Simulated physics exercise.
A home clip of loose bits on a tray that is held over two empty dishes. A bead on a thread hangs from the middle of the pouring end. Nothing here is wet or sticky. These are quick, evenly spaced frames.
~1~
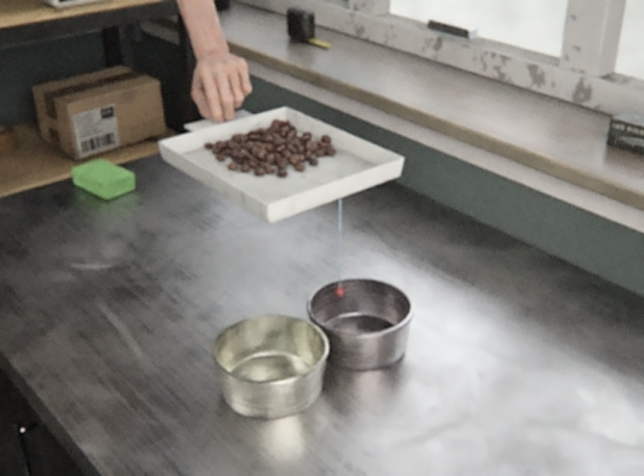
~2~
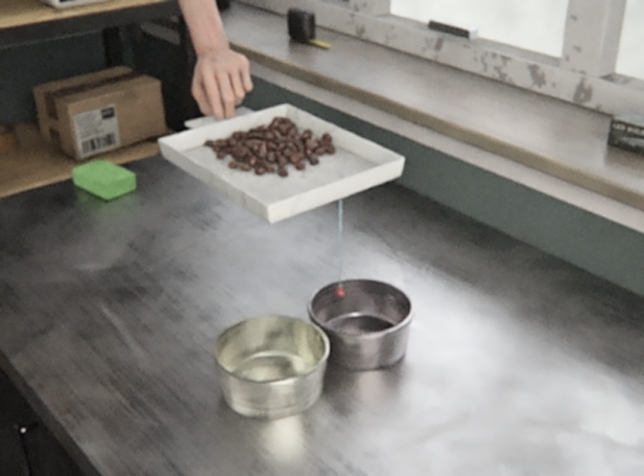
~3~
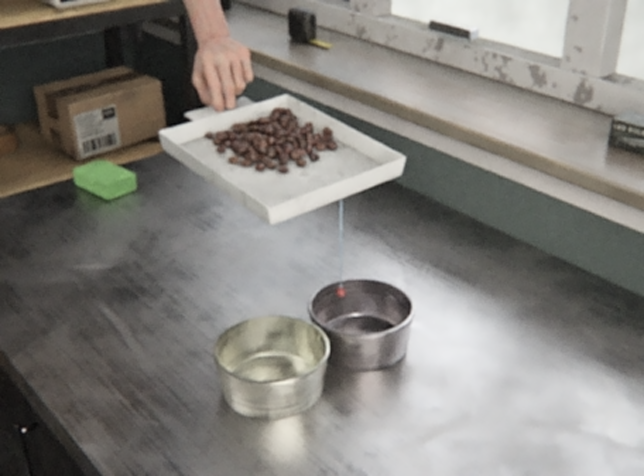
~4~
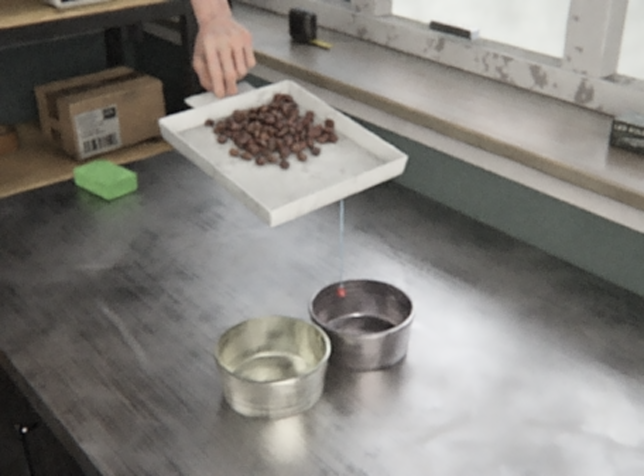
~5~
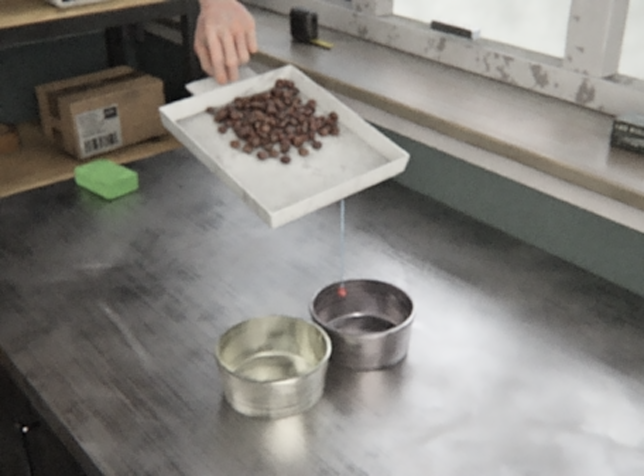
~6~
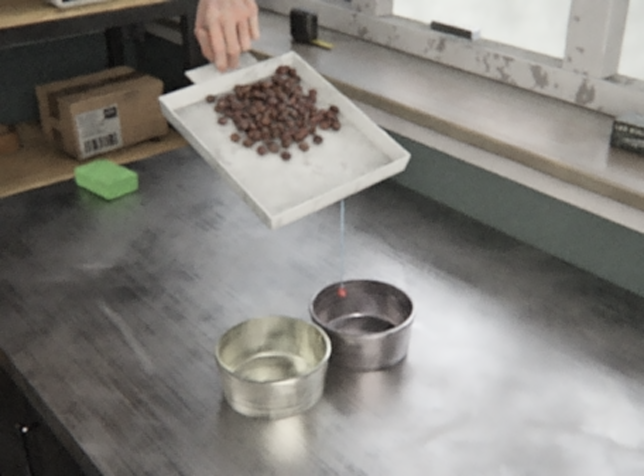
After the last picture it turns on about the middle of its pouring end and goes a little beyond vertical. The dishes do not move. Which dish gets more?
The left dish gets more.
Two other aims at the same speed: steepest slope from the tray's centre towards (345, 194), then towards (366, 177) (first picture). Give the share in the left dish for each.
Roughly 0 per cent, and 0 per cent.
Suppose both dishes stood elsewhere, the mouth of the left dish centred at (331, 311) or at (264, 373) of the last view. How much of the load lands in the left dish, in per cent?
Near 30 % and 20 %.
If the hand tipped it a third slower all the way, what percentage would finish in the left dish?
Some 60 per cent.
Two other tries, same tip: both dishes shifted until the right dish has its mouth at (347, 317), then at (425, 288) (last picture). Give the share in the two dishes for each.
About 70 and 60 per cent.
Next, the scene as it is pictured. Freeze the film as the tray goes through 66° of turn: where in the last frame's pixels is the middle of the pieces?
At about (308, 206).
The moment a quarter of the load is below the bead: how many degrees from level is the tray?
At some 80 degrees.
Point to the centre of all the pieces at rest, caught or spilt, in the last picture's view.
Near (302, 378).
Just after the last frame, tray tipped steeply; the larger part on the tray; roughly a quarter in the air.
A moment on, tray tipped past a quarter turn; roughly a third on the tray; roughly a third in the left dish; just a few in the right dish; roughly a quarter outside both; about a tenth in the air.
Further on, tray tipped past a quarter turn; roughly half in the left dish; roughly a quarter in the right dish; roughly a quarter outside both.
When it is over, tray tipped past a quarter turn; roughly half in the left dish; roughly a quarter in the right dish; roughly a quarter outside both.
